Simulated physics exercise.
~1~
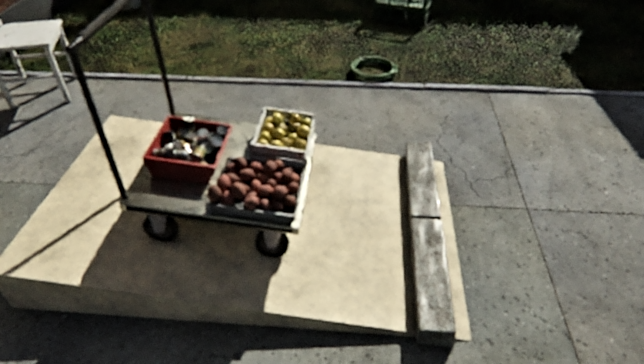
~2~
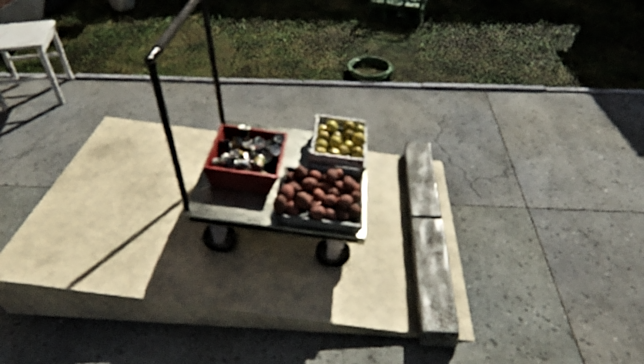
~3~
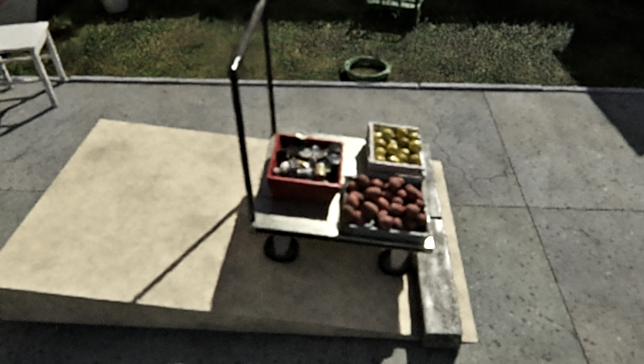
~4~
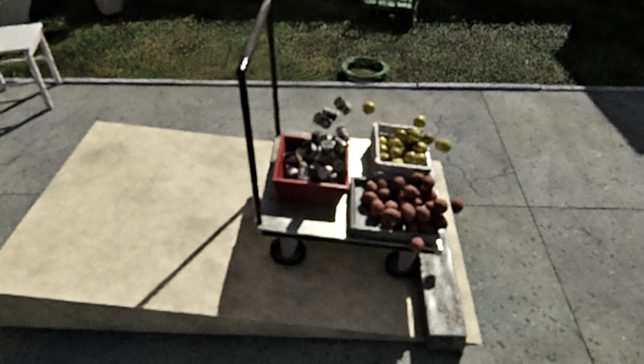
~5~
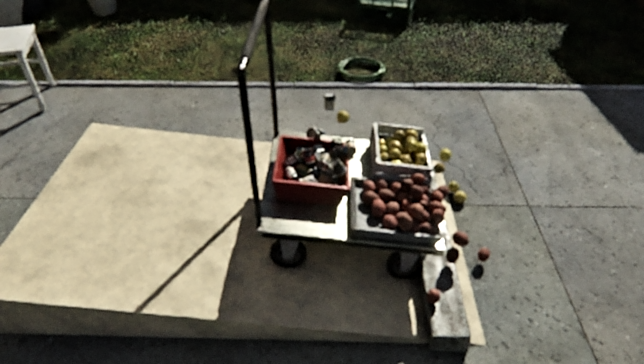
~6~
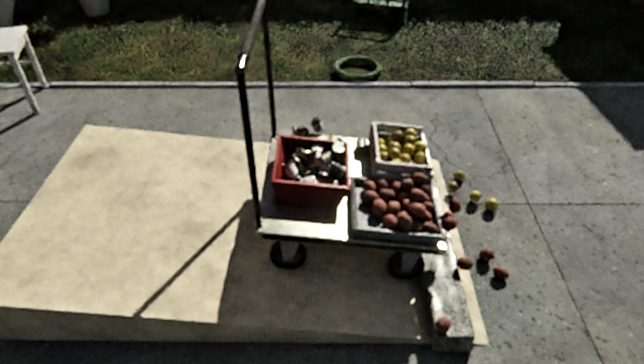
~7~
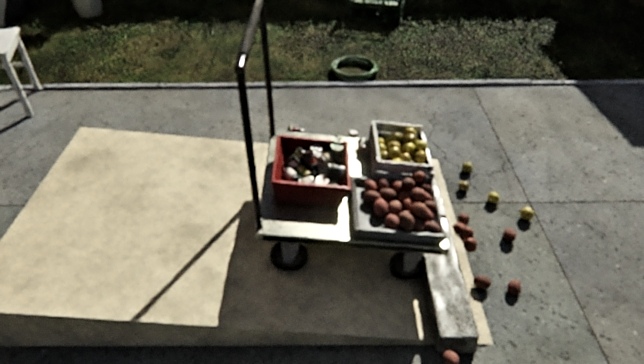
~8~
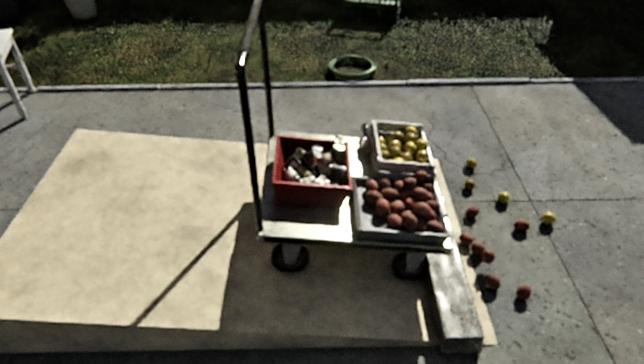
On a sunny ramp, a loaded cart rolls right, stops at a kerb and spills produce.
